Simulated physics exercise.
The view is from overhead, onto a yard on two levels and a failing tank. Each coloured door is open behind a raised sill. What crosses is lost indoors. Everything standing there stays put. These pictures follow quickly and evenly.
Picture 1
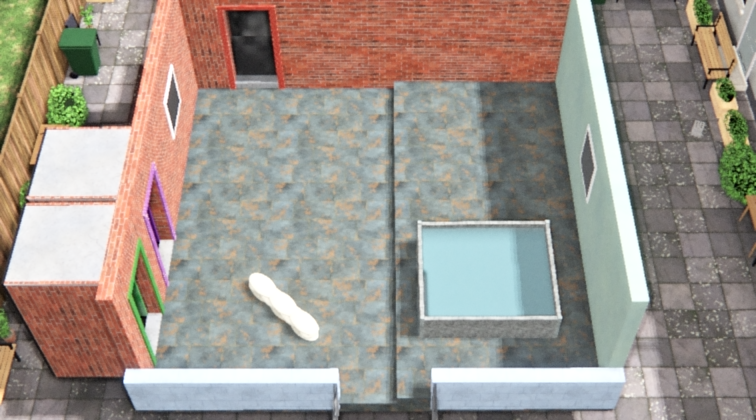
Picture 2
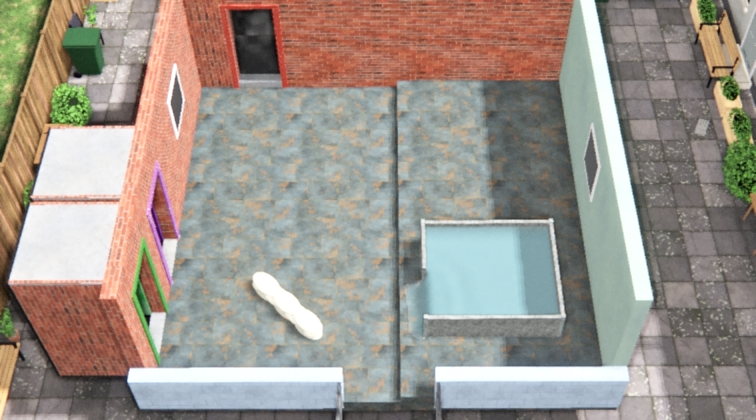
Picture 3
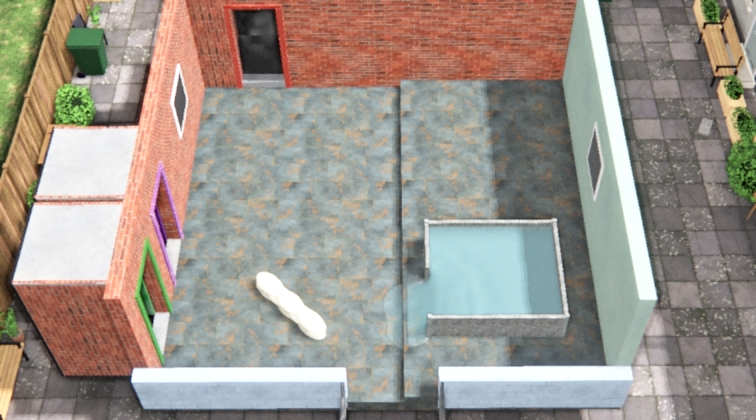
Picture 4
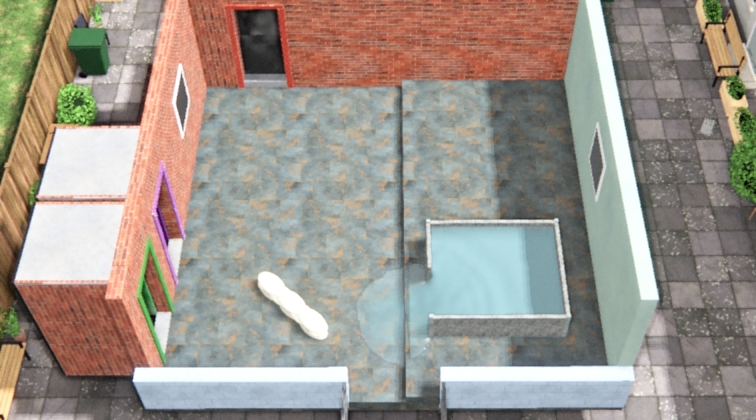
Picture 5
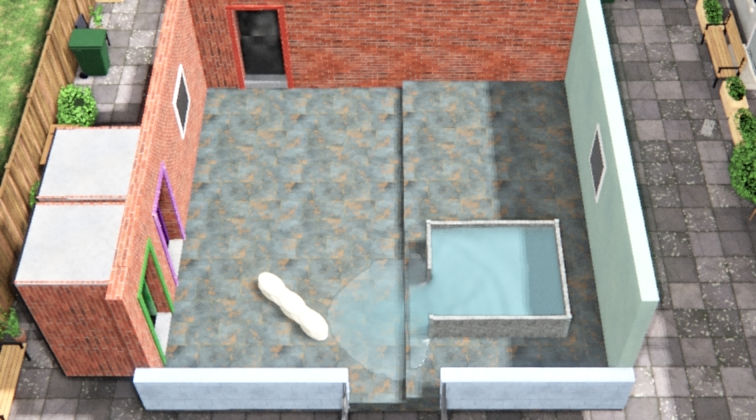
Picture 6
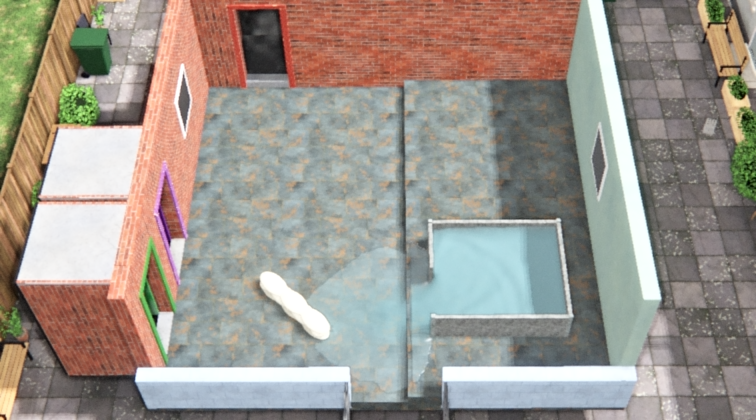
Water pouring from a gap in the left side of a raised tank, spreading left across a walled yard toward a white barrier.
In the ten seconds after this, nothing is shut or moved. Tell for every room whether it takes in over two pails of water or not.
In the end green door: Exceeds it, purple door: Does not exceed it, red door: Does not exceed it.
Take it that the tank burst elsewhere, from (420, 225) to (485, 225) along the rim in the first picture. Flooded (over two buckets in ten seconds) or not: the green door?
In that case the green door never reaches it.
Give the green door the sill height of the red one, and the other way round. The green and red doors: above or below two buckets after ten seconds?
Green door: Admits less; red door: Admits more.
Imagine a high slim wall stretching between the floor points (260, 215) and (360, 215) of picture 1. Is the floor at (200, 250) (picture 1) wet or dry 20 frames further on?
There: Under water.
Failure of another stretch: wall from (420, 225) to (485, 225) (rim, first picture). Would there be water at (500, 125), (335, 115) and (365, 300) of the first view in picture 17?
In turn: Swamped, swamped, untouched.
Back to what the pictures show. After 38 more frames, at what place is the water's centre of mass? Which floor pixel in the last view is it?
That comes out near (348, 252).
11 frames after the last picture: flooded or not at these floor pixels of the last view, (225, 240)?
By then I'd expect it to be inundated.
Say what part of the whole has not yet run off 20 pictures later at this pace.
I'd estimate close to 96 per cent.
A moment on, water covers 15 % of the floor; the green door not reached, the purple door not reached, the red door not reached.
Next, water covers 25 % of the floor; the green door not reached, the purple door not reached, the red door not reached.
Then, water covers 35 % of the floor; the green door over two buckets in, the purple door wet at the sill, nothing in, the red door not reached.
Later, water covers 50 % of the floor; the green door far over two buckets in, the purple door under two buckets in, the red door wet at the sill, nothing in.
In the end, water covers 60 % of the floor; the green door far over two buckets in, the purple door under two buckets in, the red door wet at the sill, nothing in.
